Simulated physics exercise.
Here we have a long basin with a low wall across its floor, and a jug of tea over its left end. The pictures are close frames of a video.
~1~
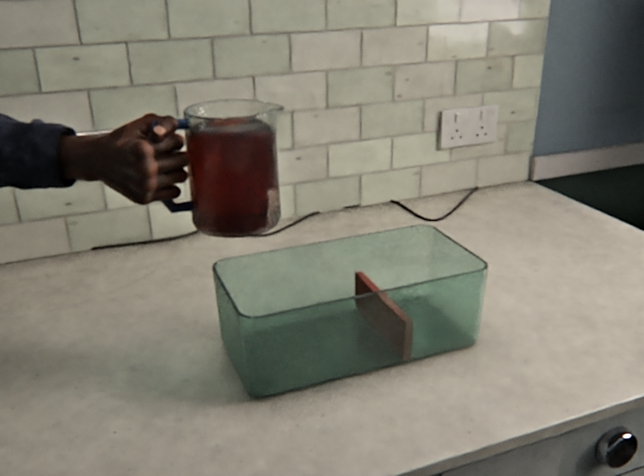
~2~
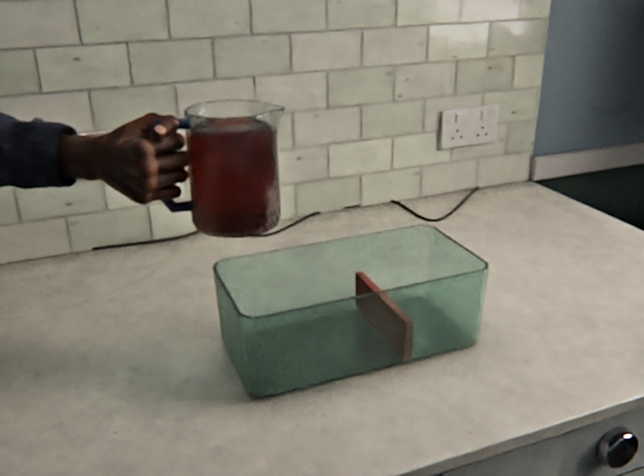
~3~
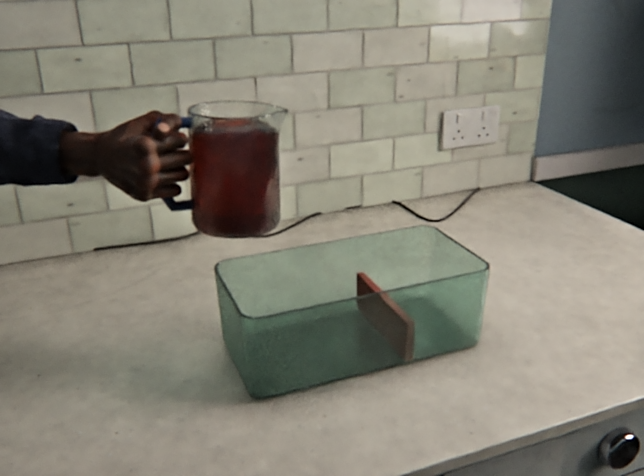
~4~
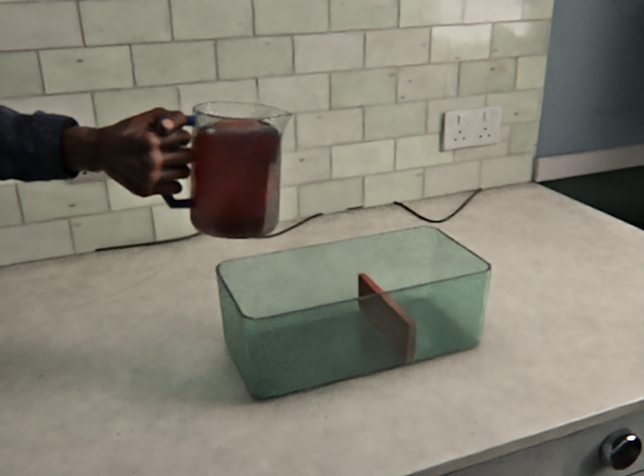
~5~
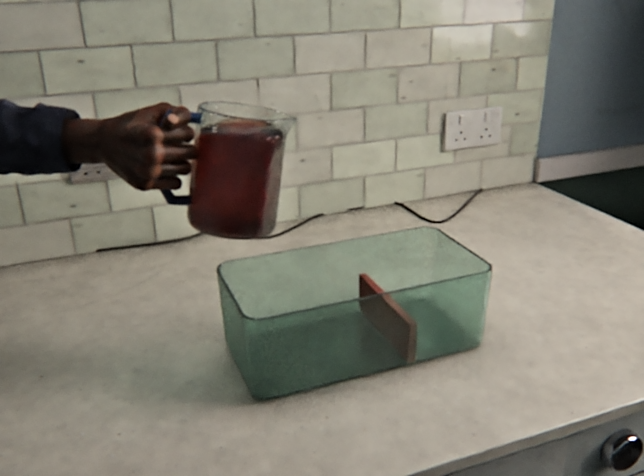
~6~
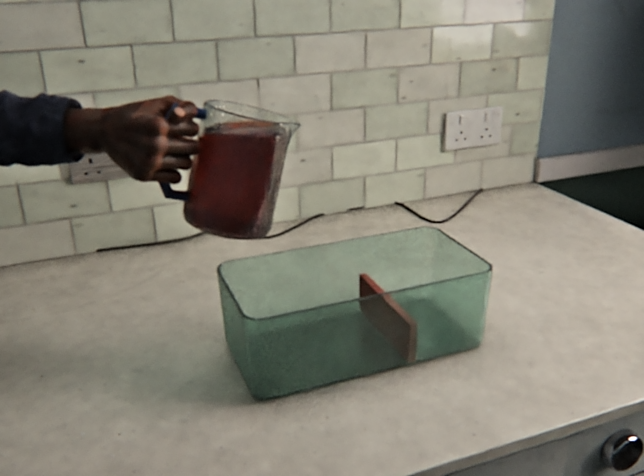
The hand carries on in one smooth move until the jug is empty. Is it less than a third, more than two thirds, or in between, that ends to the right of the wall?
The share right of the wall is under a third.
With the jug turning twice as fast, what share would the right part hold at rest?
Some 5 per cent.
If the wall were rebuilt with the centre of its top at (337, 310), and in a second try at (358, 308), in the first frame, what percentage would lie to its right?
Roughly 80 per cent, and 35 per cent.
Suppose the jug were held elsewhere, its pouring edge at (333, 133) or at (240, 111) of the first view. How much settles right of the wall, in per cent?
The first gives 50 %, the second 0 %.
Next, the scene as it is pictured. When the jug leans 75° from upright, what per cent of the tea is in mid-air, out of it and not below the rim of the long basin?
Some 15 per cent.
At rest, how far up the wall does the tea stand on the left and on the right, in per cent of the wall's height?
Left about 40, right about 0.
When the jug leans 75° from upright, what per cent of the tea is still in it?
It comes to 80 per cent or so.
A moment on, the jug is tipped on its side and 81 per cent is still to pour, 4 is left of the wall and 0 right of it.
Next, the jug is tipped right over and 29 per cent is still to pour, 47 is left of the wall and 0 right of it.
Then the jug is tipped right over and 3 per cent is still to pour, 87 is left of the wall and 2 right of it.
Later the jug is tipped right over and 0 per cent is still to pour, 94 is left of the wall and 3 right of it.
At rest 94 per cent lies left of the wall, 3 right of it and 4 outside.
